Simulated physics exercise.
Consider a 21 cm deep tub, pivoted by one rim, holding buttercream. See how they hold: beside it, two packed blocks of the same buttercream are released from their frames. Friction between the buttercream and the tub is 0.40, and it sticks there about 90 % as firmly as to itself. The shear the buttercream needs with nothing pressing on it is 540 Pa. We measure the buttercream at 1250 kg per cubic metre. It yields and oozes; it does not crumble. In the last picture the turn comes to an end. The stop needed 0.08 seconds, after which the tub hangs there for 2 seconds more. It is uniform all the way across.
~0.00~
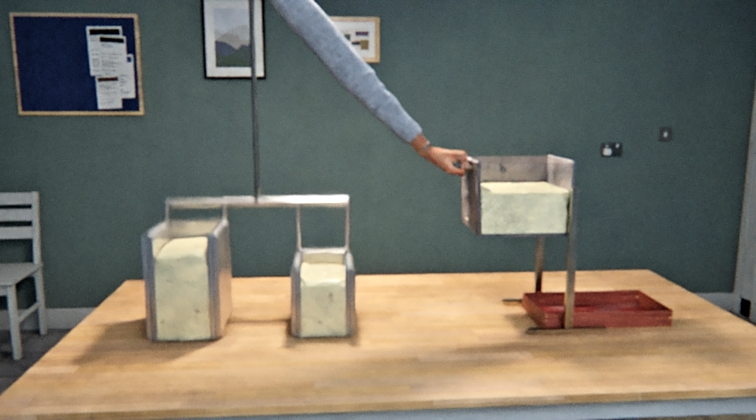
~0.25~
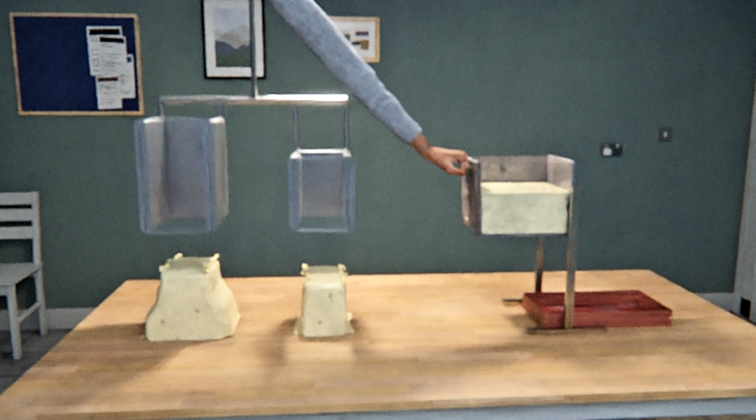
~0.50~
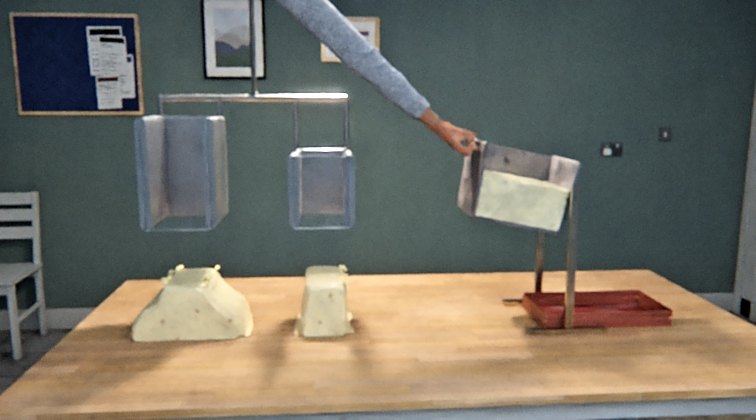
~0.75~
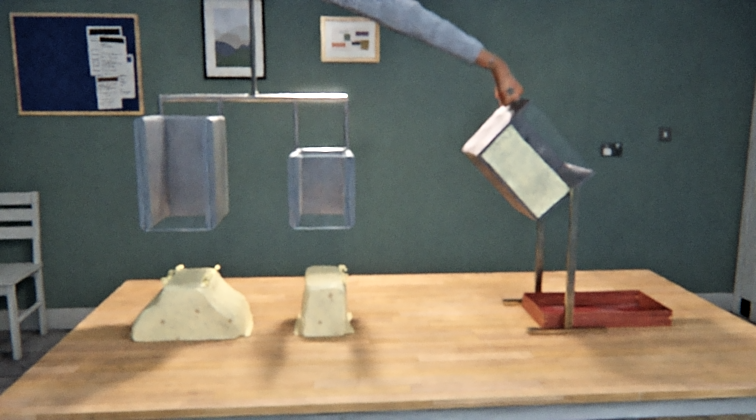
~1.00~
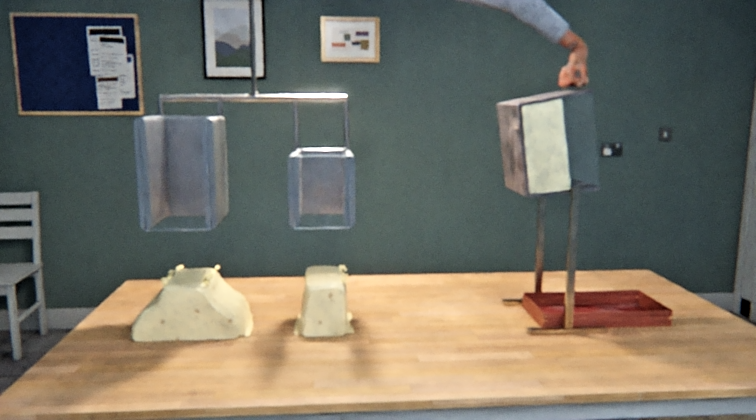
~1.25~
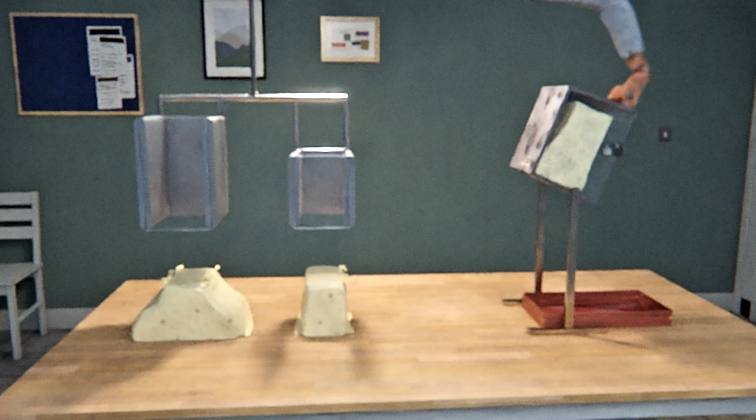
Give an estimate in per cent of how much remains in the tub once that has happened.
0 %.
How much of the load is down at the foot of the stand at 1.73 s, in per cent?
65 %.
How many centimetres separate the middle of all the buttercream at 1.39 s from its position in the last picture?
The shift is near 10 cm.
By 1.39 s, the tub is at 112 degrees and holds 73 %.
By 1.56 s, the tub is at 112 degrees and holds 28 %.
By 1.73 s, the tub is at 112 degrees and holds 6 %.
By 1.90 s, the tub is at 112 degrees and holds 0 %.
By 3.25 s, at the end, the tub is at 112 degrees and holds 0 %.
